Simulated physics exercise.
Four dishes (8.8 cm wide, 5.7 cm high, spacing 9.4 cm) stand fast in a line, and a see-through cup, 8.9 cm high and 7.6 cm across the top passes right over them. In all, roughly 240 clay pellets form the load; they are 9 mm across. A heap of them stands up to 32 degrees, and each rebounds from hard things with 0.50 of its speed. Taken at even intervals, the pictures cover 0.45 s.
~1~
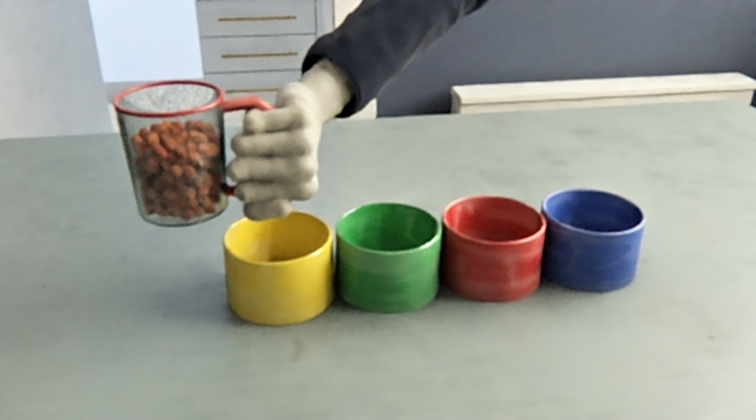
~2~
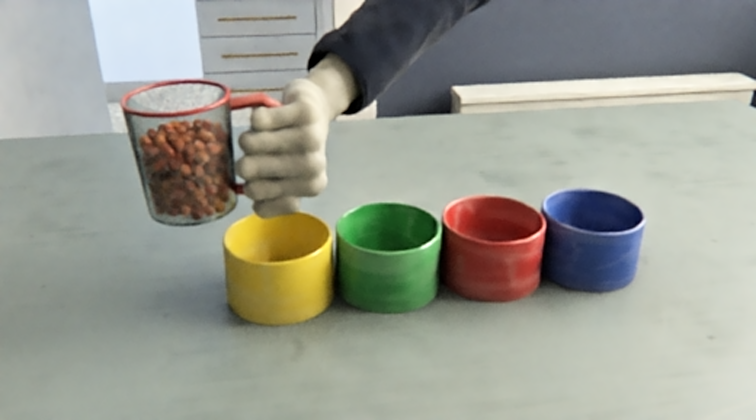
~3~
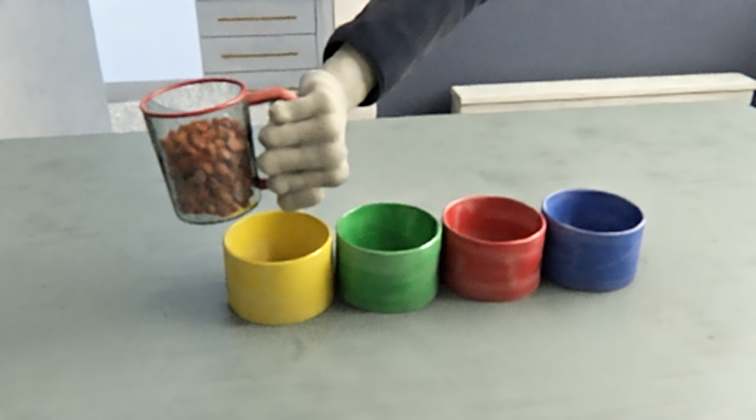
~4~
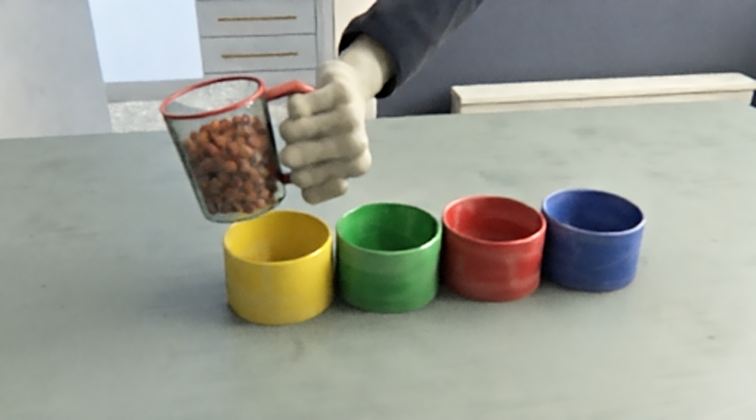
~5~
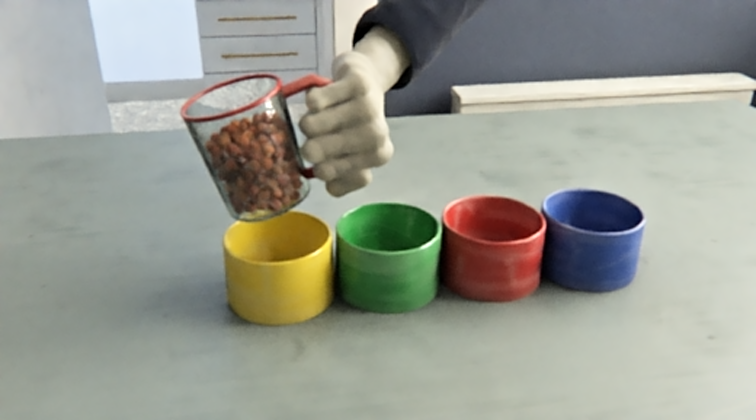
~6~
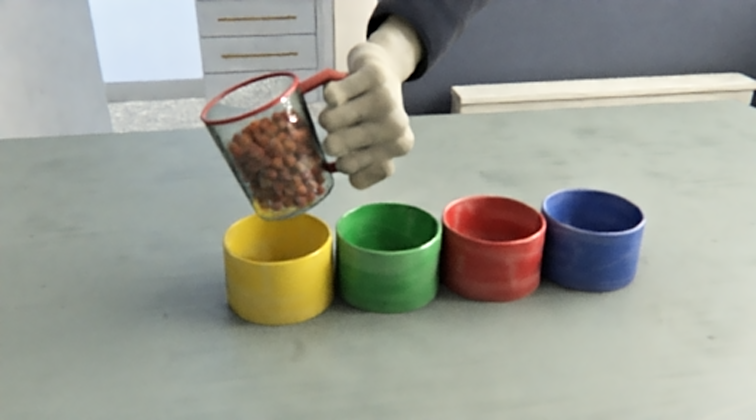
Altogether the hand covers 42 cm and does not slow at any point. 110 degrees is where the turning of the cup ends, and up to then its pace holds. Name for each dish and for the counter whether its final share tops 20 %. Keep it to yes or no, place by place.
Place by place: Red no, blue yes, green no, yellow no, counter no.
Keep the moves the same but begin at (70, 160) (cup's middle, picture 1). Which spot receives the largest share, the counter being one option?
Result - top receiver is red.
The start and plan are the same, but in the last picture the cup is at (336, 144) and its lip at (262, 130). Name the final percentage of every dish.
Kept per dish: Red = 0, blue = 100, green = 0, yellow = 0.
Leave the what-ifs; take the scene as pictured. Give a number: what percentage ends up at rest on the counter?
Roughly 0 percent.
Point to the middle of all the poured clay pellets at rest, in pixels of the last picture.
I'd say roughly (587, 241).
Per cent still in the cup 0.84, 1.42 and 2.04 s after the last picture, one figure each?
In order, near 100 %, 100 % and 45 %.
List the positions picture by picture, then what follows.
Cup at (177, 154), tilt 0 degrees, lip at (115, 100), moved 0.0 cm; middle of the pieces at (174, 170); yellow dish at (278, 236); green dish at (388, 227); red dish at (493, 218); blue dish at (593, 210), in the first frame.
Cup at (185, 153), tilt 2 degrees, lip at (123, 101), moved 0.6 cm; middle of the pieces at (183, 170), in the second frame.
Cup at (207, 152), tilt 6 degrees, lip at (142, 104), moved 2.2 cm; middle of the pieces at (205, 169), in the third frame.
Cup at (229, 151), tilt 10 degrees, lip at (162, 108), moved 3.9 cm; middle of the pieces at (229, 168), in the fourth frame.
Cup at (251, 149), tilt 15 degrees, lip at (182, 112), moved 5.6 cm; middle of the pieces at (252, 166), in the fifth frame.
Cup at (273, 148), tilt 19 degrees, lip at (203, 116), moved 7.3 cm; middle of the pieces at (275, 165); yellow dish at (278, 236); green dish at (388, 227); red dish at (493, 218); blue dish at (593, 210), in the sixth frame.
Then, 0.84 s after the last picture, tilt 62 degrees; cup holds 100 %.
Then, 1.42 s after the last picture, tilt 91 degrees; cup holds 100 %.
Then, 2.04 s after the last picture, tilt 110 degrees; cup holds 45 %, blue 50 %.
In the end, red 0 %, blue 100 %, green 0 %, yellow 0 %, counter 0 %.
